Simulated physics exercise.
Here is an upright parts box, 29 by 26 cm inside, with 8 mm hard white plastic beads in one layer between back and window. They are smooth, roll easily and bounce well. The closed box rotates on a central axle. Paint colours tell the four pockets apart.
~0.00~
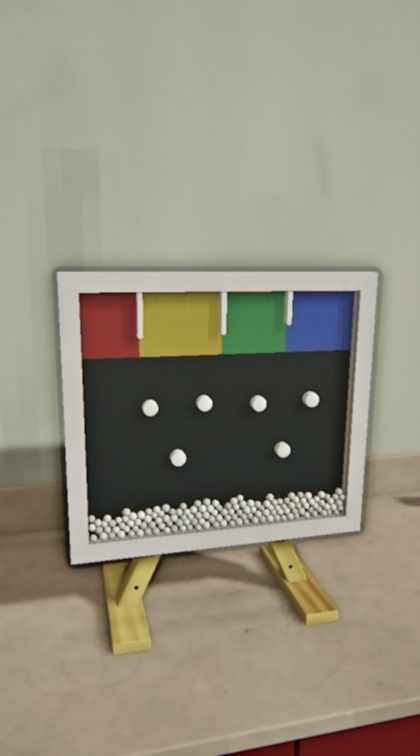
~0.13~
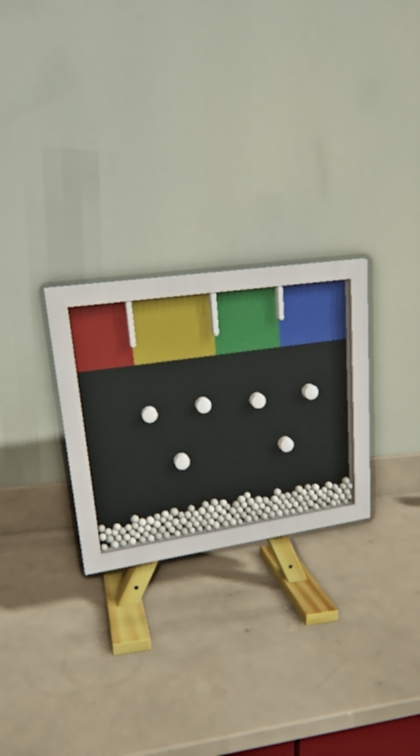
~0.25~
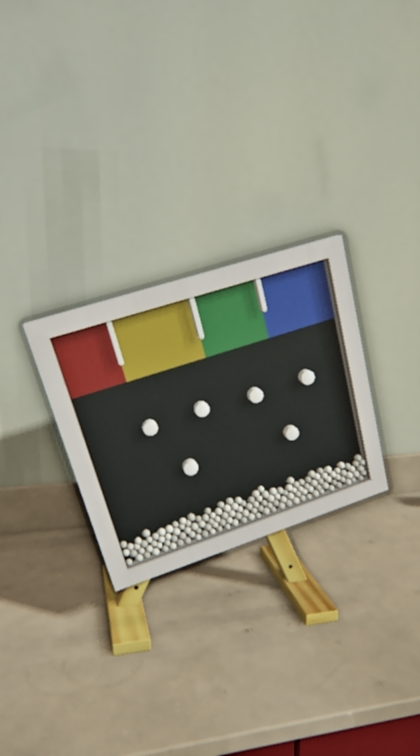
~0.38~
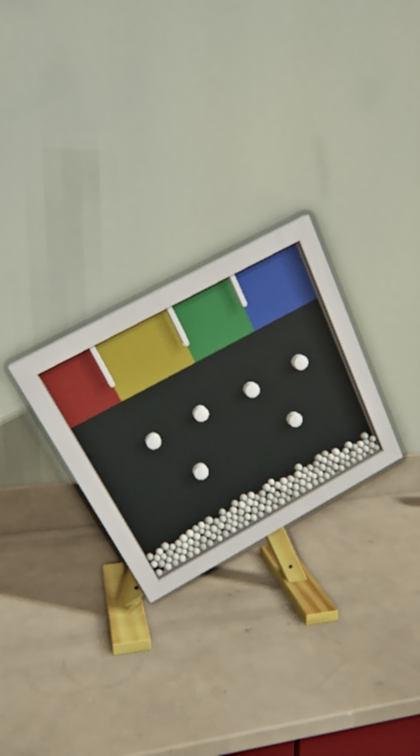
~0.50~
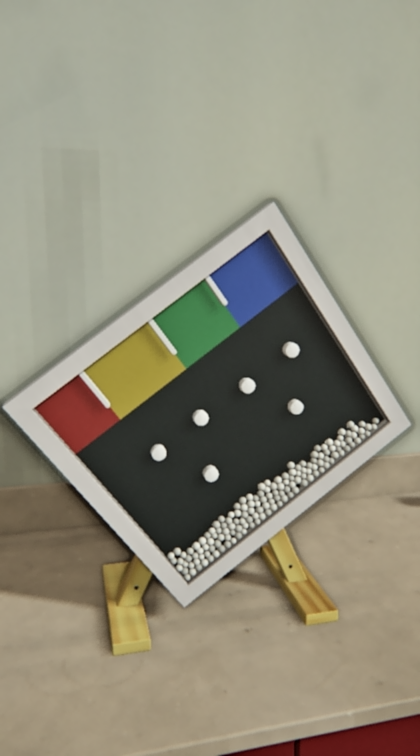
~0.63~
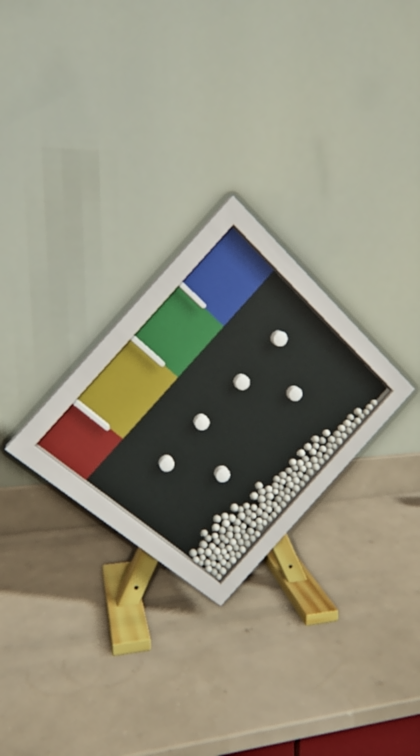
A framed box of small white beads on wooden feet turned steadily anticlockwise from level to a steep slant, its coloured pockets swinging to the upper left while the beads shifted along the lower edge.
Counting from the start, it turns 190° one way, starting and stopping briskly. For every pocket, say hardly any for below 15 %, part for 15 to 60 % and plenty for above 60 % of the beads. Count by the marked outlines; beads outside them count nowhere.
Red pocket: Part; blue pocket: Hardly any; green pocket: Hardly any; yellow pocket: Part.
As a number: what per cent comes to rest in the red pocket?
Some 40 per cent.
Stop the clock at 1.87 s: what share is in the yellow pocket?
About 10 per cent.
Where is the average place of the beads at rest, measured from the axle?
Some 10 cm right and 8 cm below.
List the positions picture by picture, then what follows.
In the first frame, level; about 140 beads; beads' middle (224, 514); highest (240, 498); red (110, 325), blue (320, 321), green (254, 322), yellow (181, 324).
In the second frame, turned 5° anticlockwise; beads' middle (233, 513); highest (346, 481); 6 fixed pegs, one at (182, 461).
In the third frame, turned 15° anticlockwise; beads' middle (250, 508); highest (358, 458); wall ends (121, 362), (201, 337), (263, 309).
In the fourth frame, turned 26° anticlockwise; beads' middle (264, 501); highest (364, 436).
In the fifth frame, turned 36° anticlockwise; beads' middle (269, 499); highest (376, 421).
In the sixth frame, turned 47° anticlockwise; beads' middle (268, 502); highest (374, 403); red (79, 440), blue (227, 276), green (178, 331), yellow (126, 388).
After 1.25 s, it stands 99° anticlockwise; the beads' middle is 8 cm right of and 11 cm below the centre; nothing in the marked areas.
After 1.87 s, it stands 151° anticlockwise; the beads' middle is 8 cm right of and 11 cm below the centre; red 40 %, yellow 10 %.
After 2.40 s, it has come round 190° anticlockwise; the beads' middle is 10 cm right of and 8 cm below the centre; red 40 %, yellow 50 %.
At rest by 3.6 s, it has come round 190° anticlockwise; red 40 %, blue 0 %, green 0 %, yellow 55 %, elsewhere 5 %.
